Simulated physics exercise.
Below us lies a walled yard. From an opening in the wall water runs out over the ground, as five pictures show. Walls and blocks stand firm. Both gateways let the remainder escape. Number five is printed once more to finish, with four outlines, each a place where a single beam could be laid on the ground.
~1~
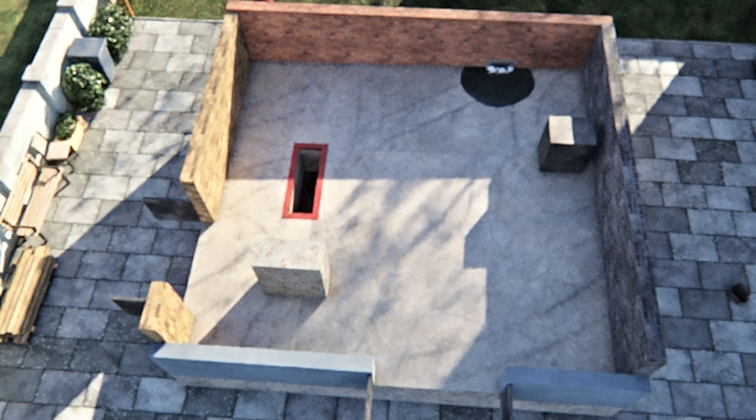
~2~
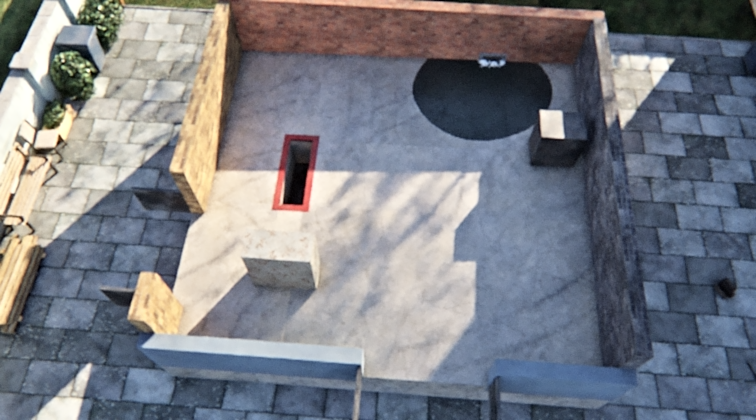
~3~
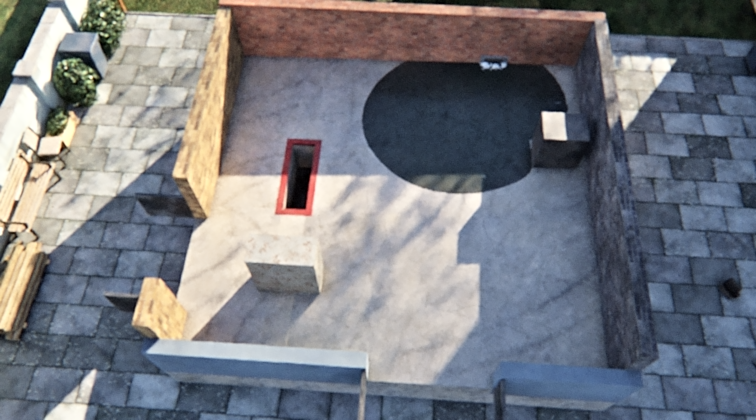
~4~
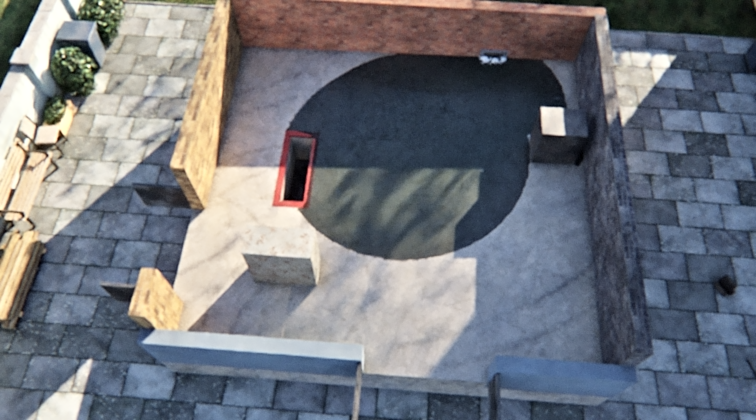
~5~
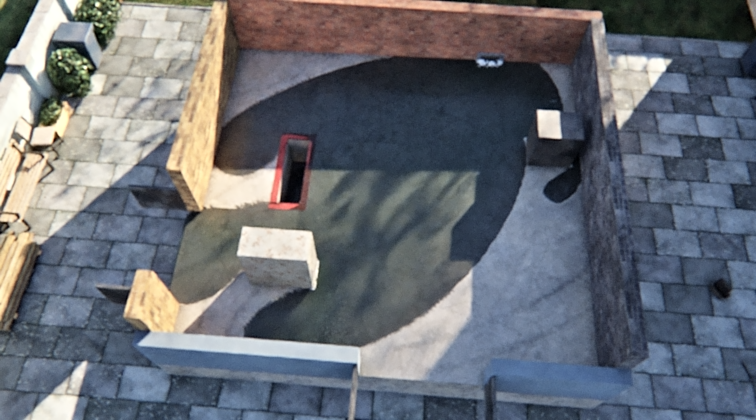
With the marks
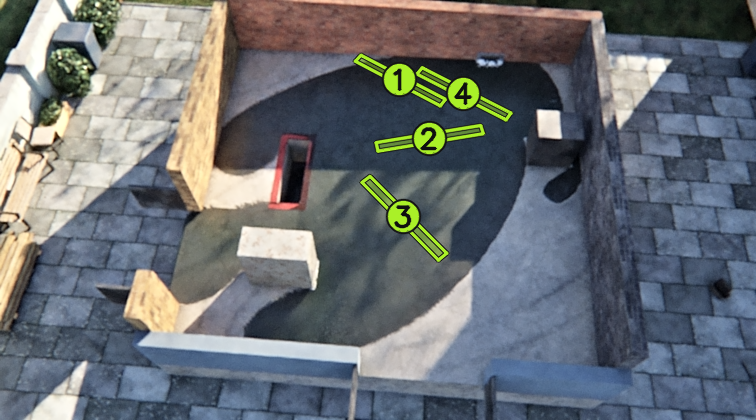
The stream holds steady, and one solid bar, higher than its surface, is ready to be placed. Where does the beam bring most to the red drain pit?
3 works best here.
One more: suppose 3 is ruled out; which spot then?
It is 2.
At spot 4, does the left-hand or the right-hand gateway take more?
More leaves on the left.
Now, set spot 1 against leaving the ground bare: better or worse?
Worse.
In lime, 1 from (358, 58) to (442, 102); 2 from (377, 146) to (481, 129); 3 from (366, 179) to (442, 256); 4 from (419, 70) to (508, 116).
If 1 is chosen, about 17 % of the stream goes into the red drain pit, about 83 % out by the gates.
If 2 is chosen, about 37 % of the stream goes into the red drain pit, about 63 % out by the gates.
If 3 is chosen, about 59 % of the stream goes into the red drain pit, about 41 % out by the gates.
If 4 is chosen, about 19 % of the stream goes into the red drain pit, about 81 % out by the gates.
